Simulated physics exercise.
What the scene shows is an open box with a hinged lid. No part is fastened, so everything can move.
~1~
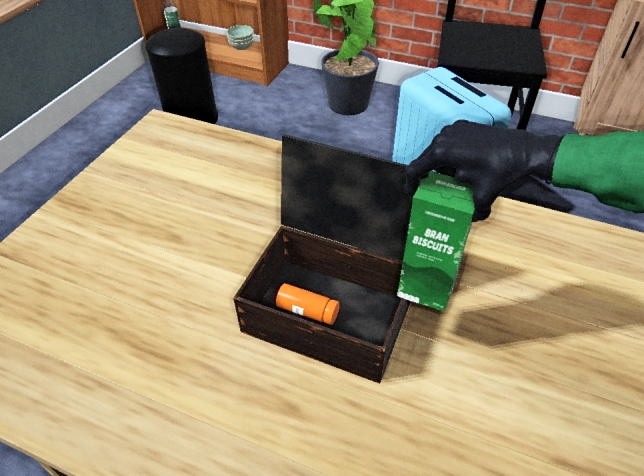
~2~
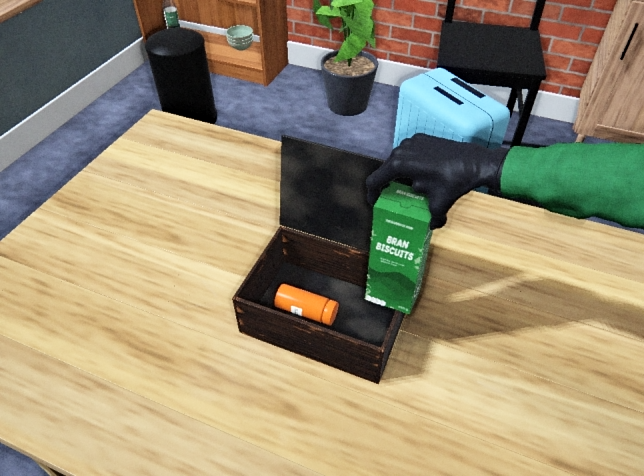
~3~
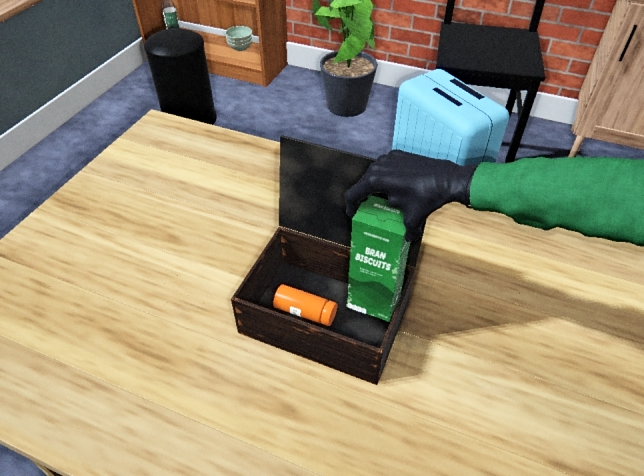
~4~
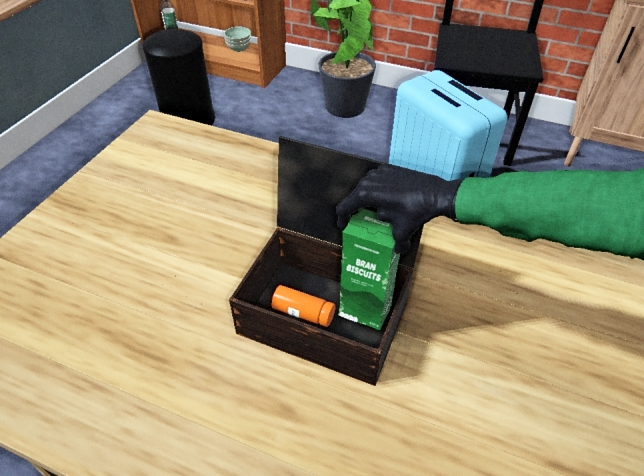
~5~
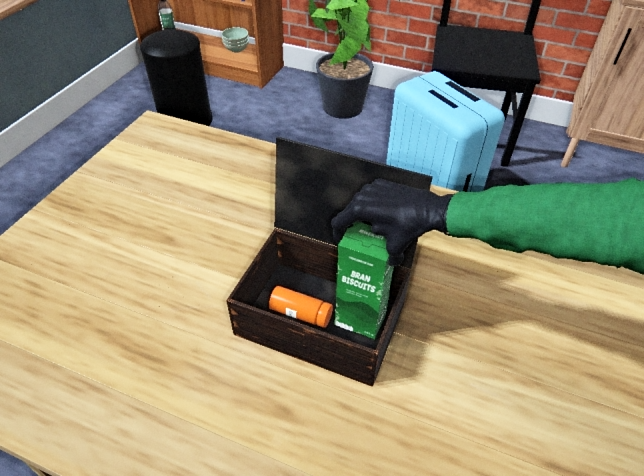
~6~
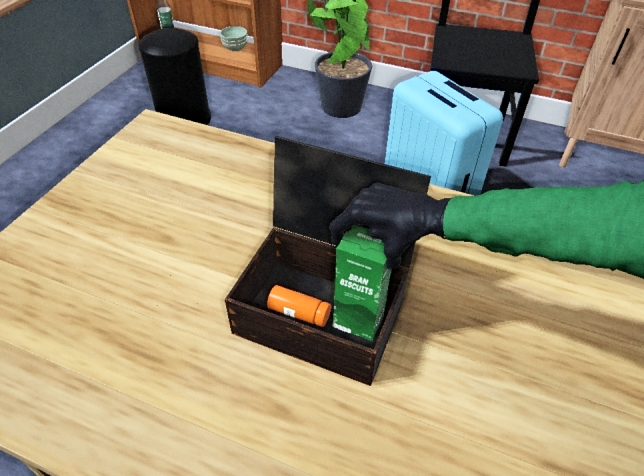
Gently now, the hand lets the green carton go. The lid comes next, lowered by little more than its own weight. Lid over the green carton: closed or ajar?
Ajar.
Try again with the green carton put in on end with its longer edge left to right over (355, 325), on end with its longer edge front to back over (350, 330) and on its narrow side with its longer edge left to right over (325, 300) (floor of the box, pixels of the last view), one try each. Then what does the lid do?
The first time the lid can't shut, the second time it can't shut, and the third time it goes down fully.
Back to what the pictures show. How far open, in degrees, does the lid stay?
Near 70° up from the rim.
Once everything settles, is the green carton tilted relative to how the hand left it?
Well, the green carton stays just as set.
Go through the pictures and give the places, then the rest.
Still above its spot; green carton (436, 246); orange shaker (308, 304), in the first frame.
Still above its spot; green carton (400, 251); orange shaker (307, 305), in the second frame.
Still above its spot; green carton (379, 262); orange shaker (305, 305), in the third frame.
Still above its spot; green carton (370, 272); orange shaker (304, 306), in the fourth frame.
Still above its spot; green carton (364, 283); orange shaker (301, 307), in the fifth frame.
Put in, still held; green carton (362, 286); orange shaker (299, 306), in the sixth frame.
Then, 0.90 s on from there, lid starting down.
Then, 1.10 s on from there, green carton resting near (362, 286).
Then, 1.20 s on from there, lid 81° above the rim.
Then, 1.40 s on from there, lid 70° above the rim.
In the end, lid 70° above the rim; both unmoved. At the end, from the last picture's camera, green carton near (362, 286).
